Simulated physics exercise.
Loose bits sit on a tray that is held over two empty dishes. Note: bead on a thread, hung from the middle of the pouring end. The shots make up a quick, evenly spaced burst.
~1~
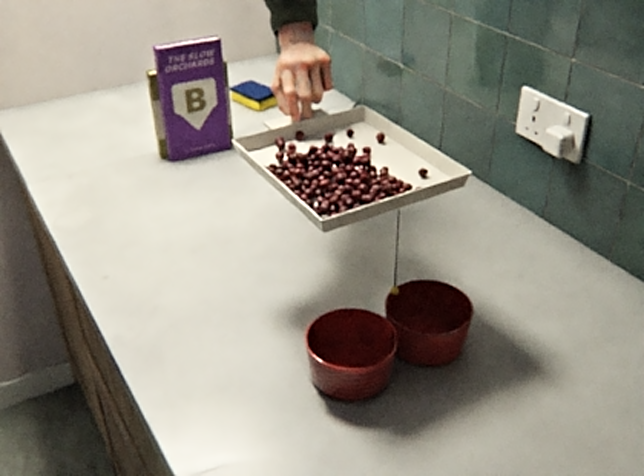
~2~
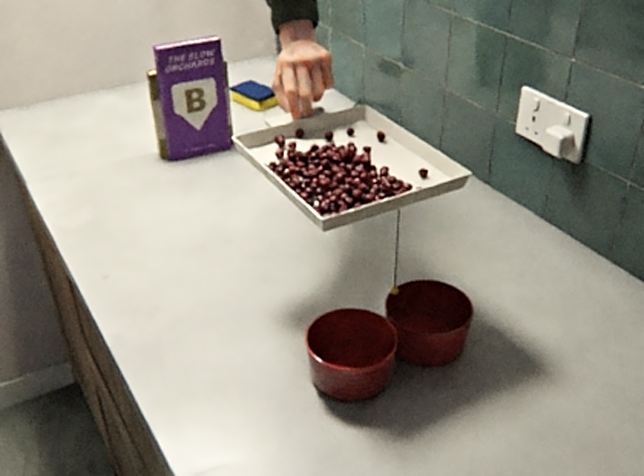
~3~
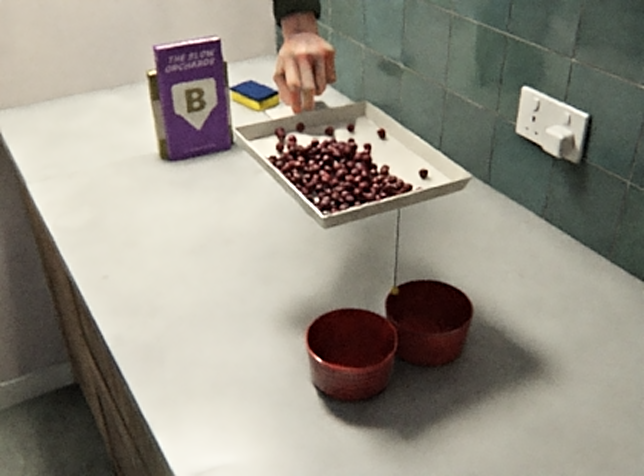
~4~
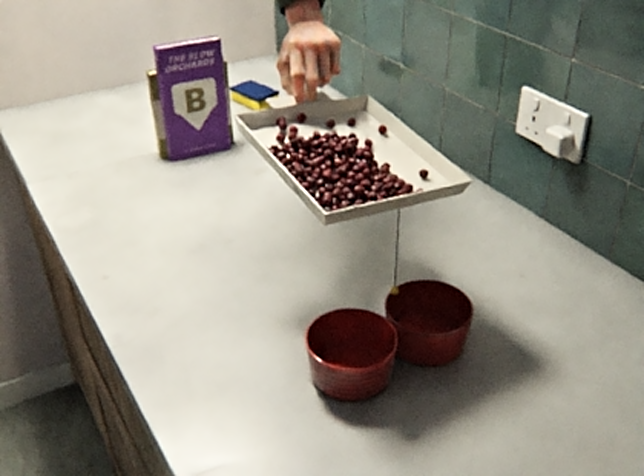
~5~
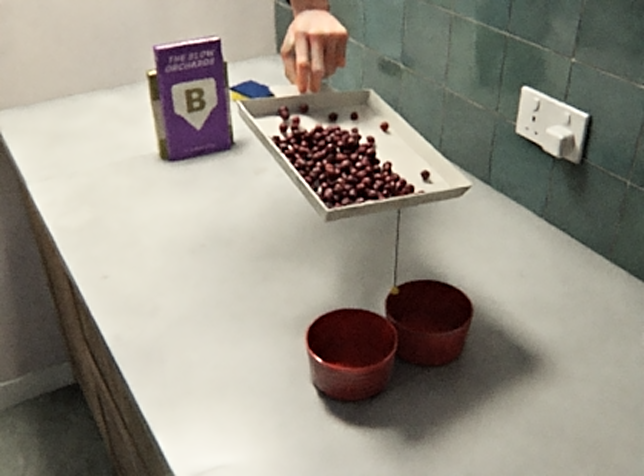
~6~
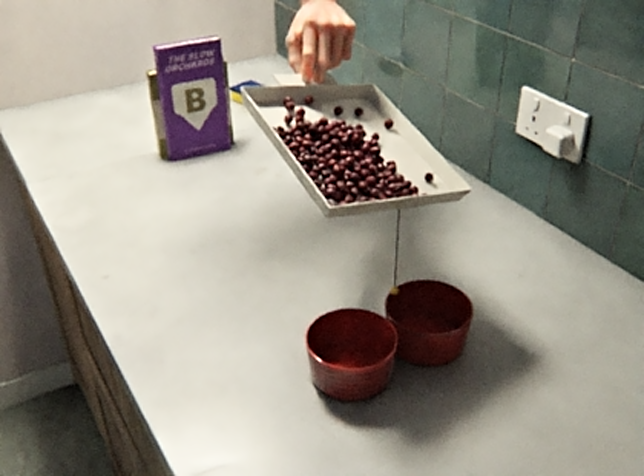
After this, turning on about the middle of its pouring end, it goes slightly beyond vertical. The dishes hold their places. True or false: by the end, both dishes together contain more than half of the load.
False.
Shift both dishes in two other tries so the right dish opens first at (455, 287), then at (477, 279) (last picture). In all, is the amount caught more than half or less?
The first place gets the greater share, the second the greater share.
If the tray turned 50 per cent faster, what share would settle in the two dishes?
About 20 %.
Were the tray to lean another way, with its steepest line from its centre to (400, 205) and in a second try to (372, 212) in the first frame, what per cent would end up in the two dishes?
Respectively 50 and 70 in a hundred.
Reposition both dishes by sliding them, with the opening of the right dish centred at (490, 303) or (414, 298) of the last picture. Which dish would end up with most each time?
In the first position the right of the two, in the second the right of the two.
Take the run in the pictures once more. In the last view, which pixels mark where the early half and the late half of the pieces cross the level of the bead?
First roughly (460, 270), then roughly (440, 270).
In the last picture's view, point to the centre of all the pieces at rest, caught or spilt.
Near (458, 316), more or less.
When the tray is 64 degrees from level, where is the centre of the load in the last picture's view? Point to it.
At about (423, 180).
Shortly afterwards, tray tipped steeply; the bulk on the tray; only a few in the right dish; a little outside both; a little in the air.
Next, tray tipped past a quarter turn; a little on the tray; near a quarter in the right dish; near half outside both; near a quarter in the air.
Some moments later, tray tipped past a quarter turn; near a third in the right dish; near two thirds outside both.
In the end, tray tipped past a quarter turn; none at all in the left dish; near a third in the right dish; near two thirds outside both.
